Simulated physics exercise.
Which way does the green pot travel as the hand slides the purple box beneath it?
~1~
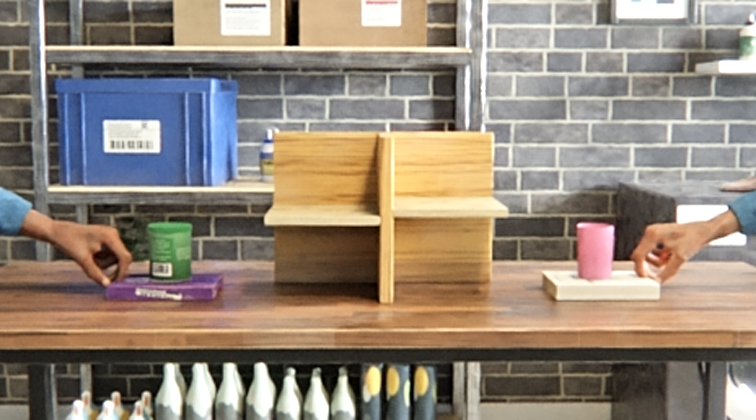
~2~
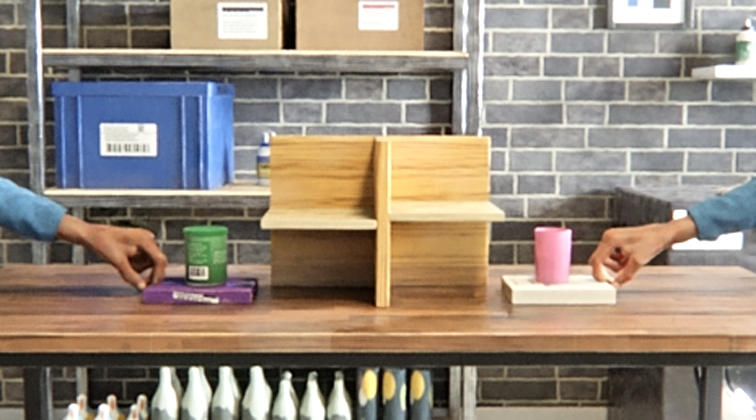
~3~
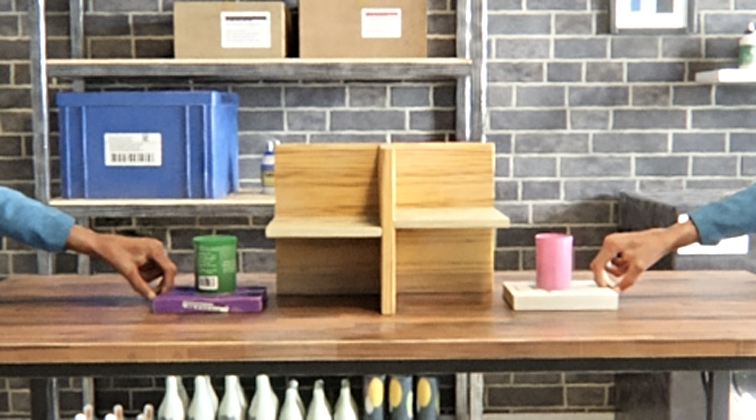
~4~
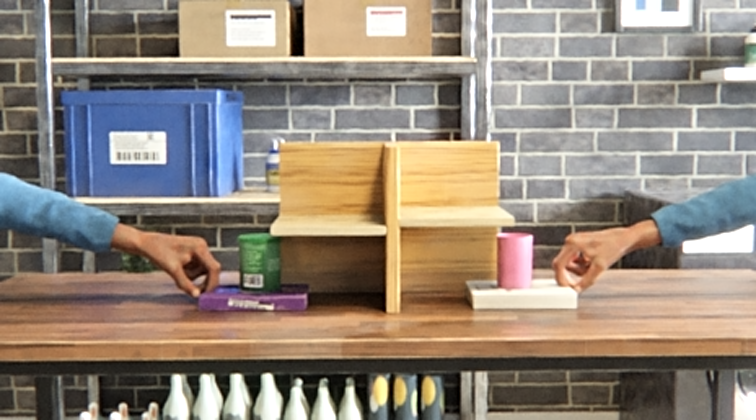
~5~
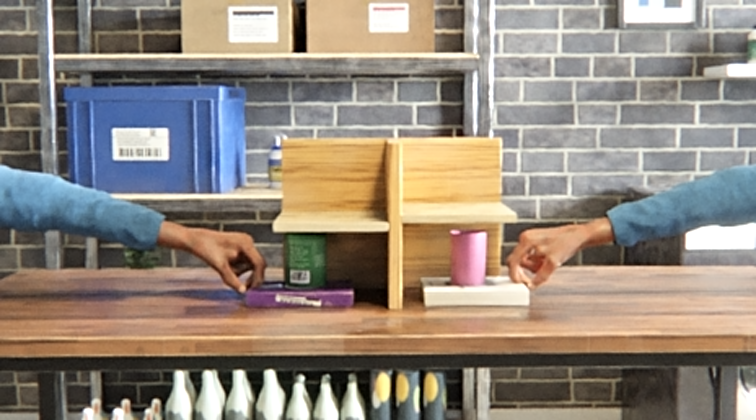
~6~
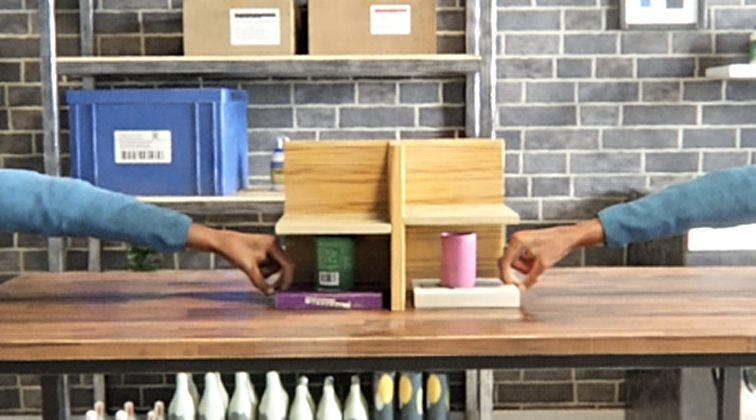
The green pot moves to the right, riding on the purple box until it is under the shelf.
